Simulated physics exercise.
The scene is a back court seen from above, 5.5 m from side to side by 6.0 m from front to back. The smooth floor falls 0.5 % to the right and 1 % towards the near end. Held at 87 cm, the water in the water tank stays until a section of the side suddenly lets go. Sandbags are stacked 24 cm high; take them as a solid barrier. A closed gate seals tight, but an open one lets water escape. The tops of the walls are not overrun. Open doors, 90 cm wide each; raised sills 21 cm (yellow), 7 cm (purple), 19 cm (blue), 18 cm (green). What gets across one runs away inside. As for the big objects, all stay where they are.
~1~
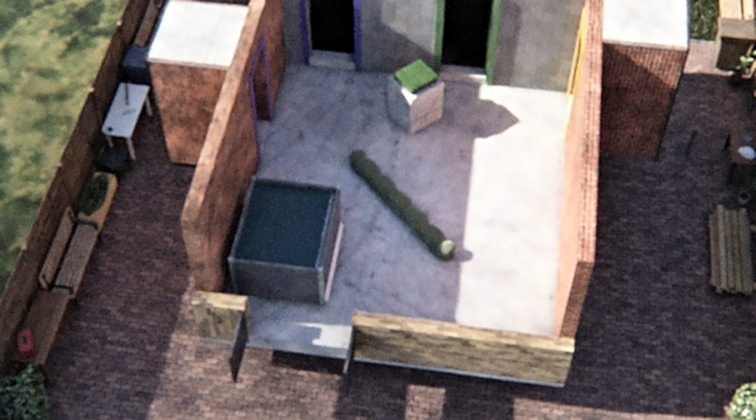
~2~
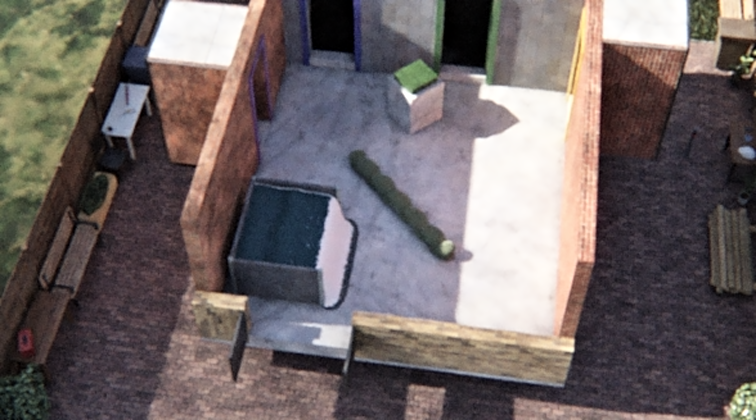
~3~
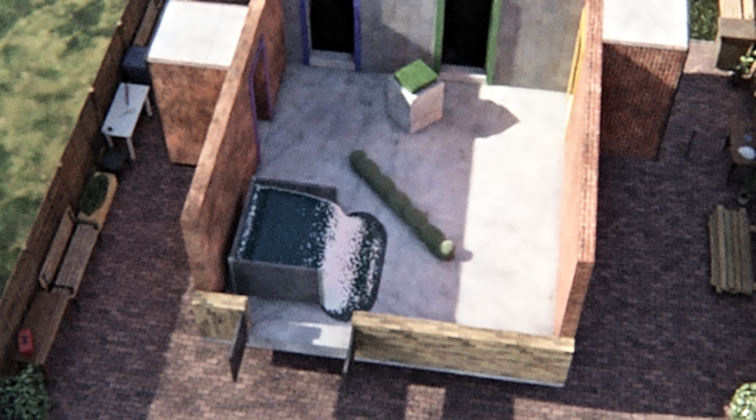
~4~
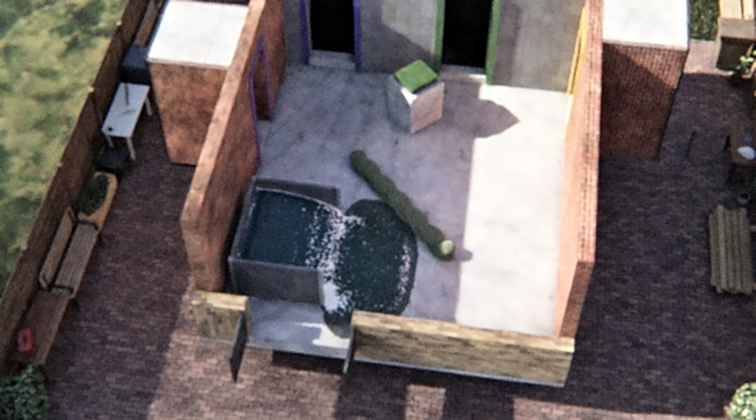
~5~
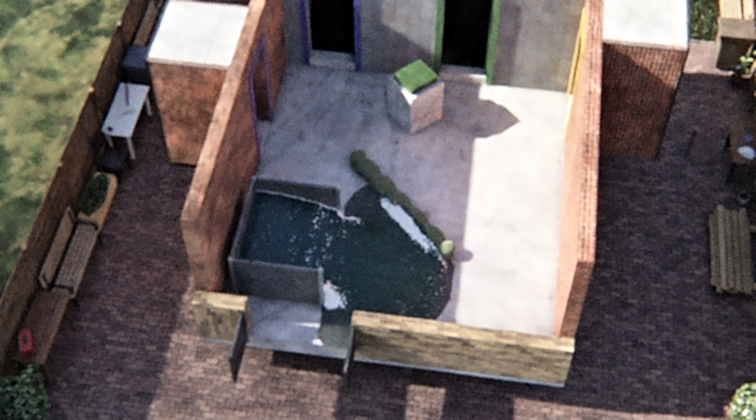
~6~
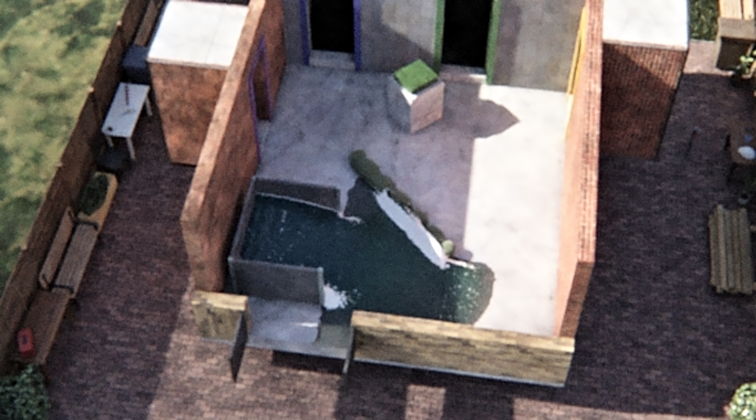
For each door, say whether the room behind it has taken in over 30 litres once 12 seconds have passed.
The yellow door holds the inflow within the limit, the purple door holds the inflow within the limit, the blue door holds the inflow within the limit, the green door holds the inflow within the limit.
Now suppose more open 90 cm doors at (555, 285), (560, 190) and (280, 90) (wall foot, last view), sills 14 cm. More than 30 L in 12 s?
Result in order - more than that, not enough, not enough.
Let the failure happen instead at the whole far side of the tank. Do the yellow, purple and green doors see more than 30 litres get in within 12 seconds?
So yellow stays lower, purple tops it, green stays lower.
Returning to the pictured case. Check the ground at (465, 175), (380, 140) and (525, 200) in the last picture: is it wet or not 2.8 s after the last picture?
Submerged, untouched, submerged.
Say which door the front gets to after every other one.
Last: Blue.
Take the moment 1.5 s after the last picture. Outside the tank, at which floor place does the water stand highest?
Around (502, 355).
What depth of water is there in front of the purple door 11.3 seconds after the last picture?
Close to 7.0 cm of depth.
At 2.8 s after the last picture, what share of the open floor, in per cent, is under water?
I'd say around 65 %.
Then, 0.7 s after the last picture water covers 35 % of the floor and is deepest (61 cm) near (547, 351); yellow door not reached, purple door not reached, blue door not reached, green door not reached.
Then, 1.5 s after the last picture water covers 45 % of the floor and is deepest (50 cm) near (502, 355); yellow door not reached, purple door not reached, blue door not reached, green door not reached.
Then, 2.8 s after the last picture water covers 65 % of the floor and is deepest (24 cm) near (524, 358); yellow door 5 cm at the sill, 0 L in, purple door 7 cm at the sill, 0 L in, blue door not reached, green door not reached.
Then, 6.3 s after the last picture water covers 95 % of the floor and is deepest (14 cm) near (301, 119); yellow door 12 cm at the sill, 0 L in, purple door 8 cm at the sill, 0 L in, blue door 7 cm at the sill, 0 L in, green door 12 cm at the sill, 2 L in.
Then, 11.3 s after the last picture water covers 95 % of the floor and is deepest (17 cm) near (547, 361); yellow door 4 cm at the sill, 0 L in, purple door 7 cm at the sill, 4 L in, blue door 4 cm at the sill, 0 L in, green door 4 cm at the sill, 2 L in.
